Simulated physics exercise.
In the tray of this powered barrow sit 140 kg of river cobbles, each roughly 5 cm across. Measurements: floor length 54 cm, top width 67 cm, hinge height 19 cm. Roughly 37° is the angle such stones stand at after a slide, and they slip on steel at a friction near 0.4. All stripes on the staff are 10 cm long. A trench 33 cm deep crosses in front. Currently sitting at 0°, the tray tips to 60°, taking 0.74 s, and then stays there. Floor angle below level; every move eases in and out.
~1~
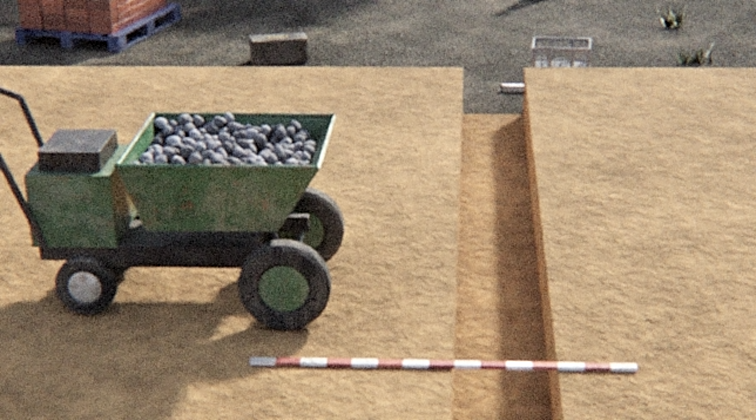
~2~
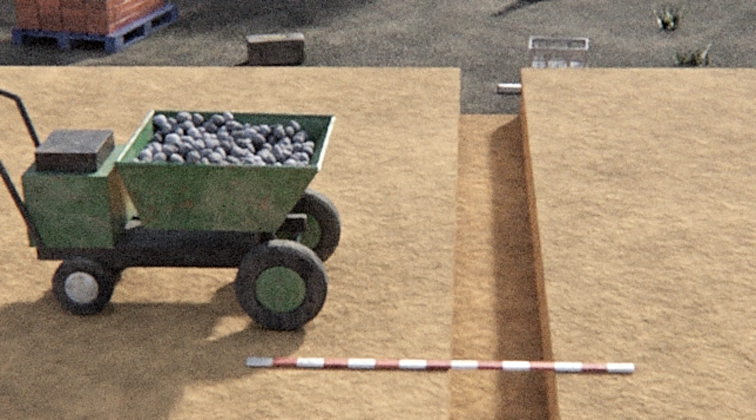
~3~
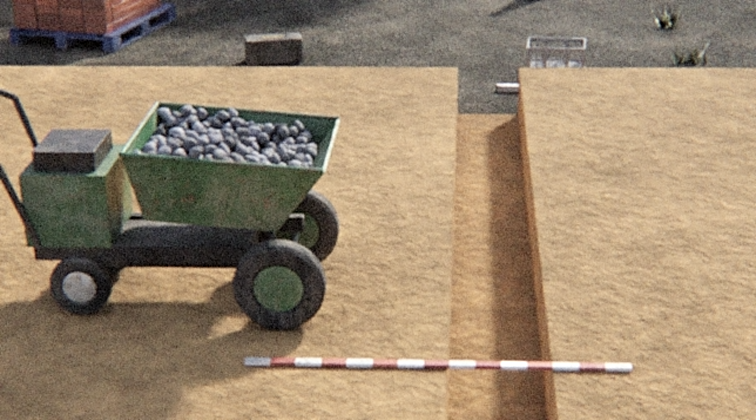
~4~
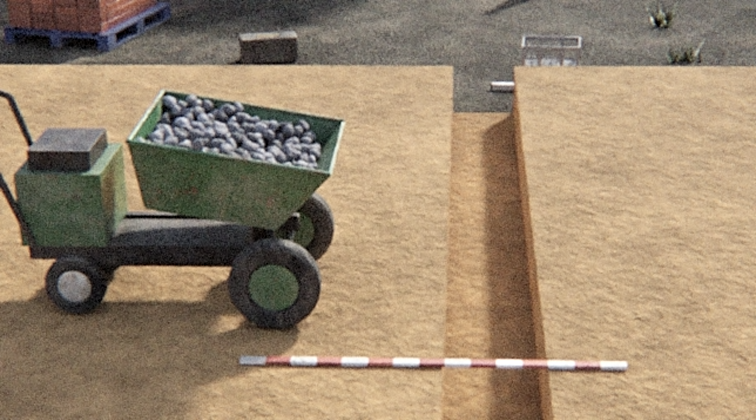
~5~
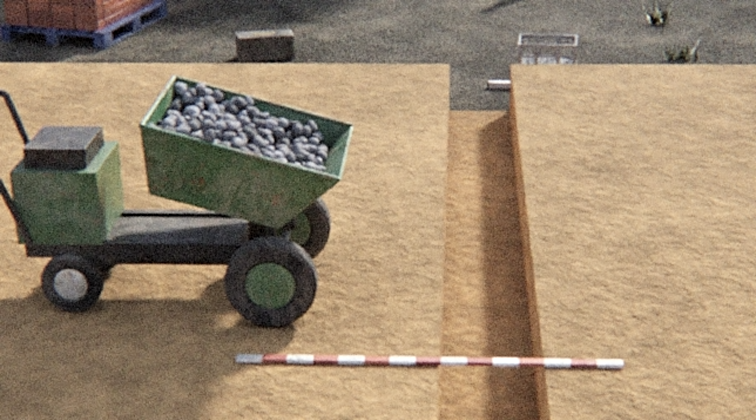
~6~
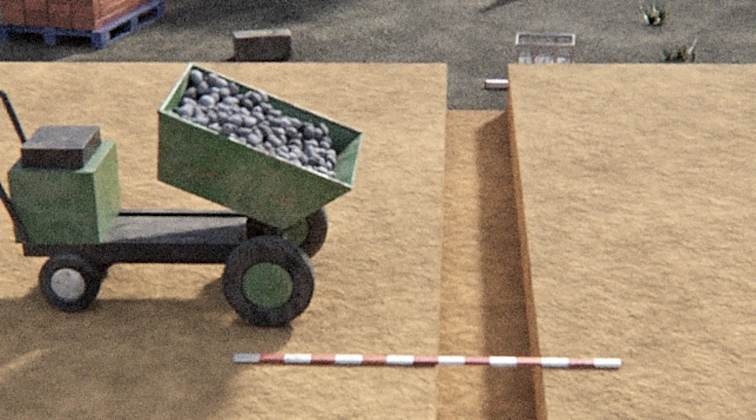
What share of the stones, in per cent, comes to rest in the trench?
About 54 per cent of the stones finish in the trench.
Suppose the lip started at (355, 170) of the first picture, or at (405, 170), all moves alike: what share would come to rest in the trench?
The first gives about 55 percent and the second about 30 percent.
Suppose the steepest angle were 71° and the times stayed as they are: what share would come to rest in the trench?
Some 90 in a hundred, I'd say.
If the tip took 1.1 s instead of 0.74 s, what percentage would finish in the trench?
In that case some 50 per cent.
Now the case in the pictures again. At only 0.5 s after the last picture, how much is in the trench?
By that point it's something like 5 in a hundred.
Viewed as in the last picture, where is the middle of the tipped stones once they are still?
Somewhere near pixel (485, 350).
Then, 0.2 s after the last picture the floor is at 50°, 100 % in the tray; the foremost stones are at (372, 198).
Then, 0.5 s after the last picture the floor is at 60°, 88 % in the tray, 7 % short of the trench, 6 % in the trench; the foremost stones are at (463, 261).
Then, 0.9 s after the last picture the floor is at 60°, 53 % in the tray, 8 % short of the trench, 39 % in the trench; the foremost stones are at (528, 364).
Then, 2.8 s after the last picture the floor is at 60°, 37 % in the tray, 8 % short of the trench, 54 % in the trench; the foremost stones are at (529, 371).
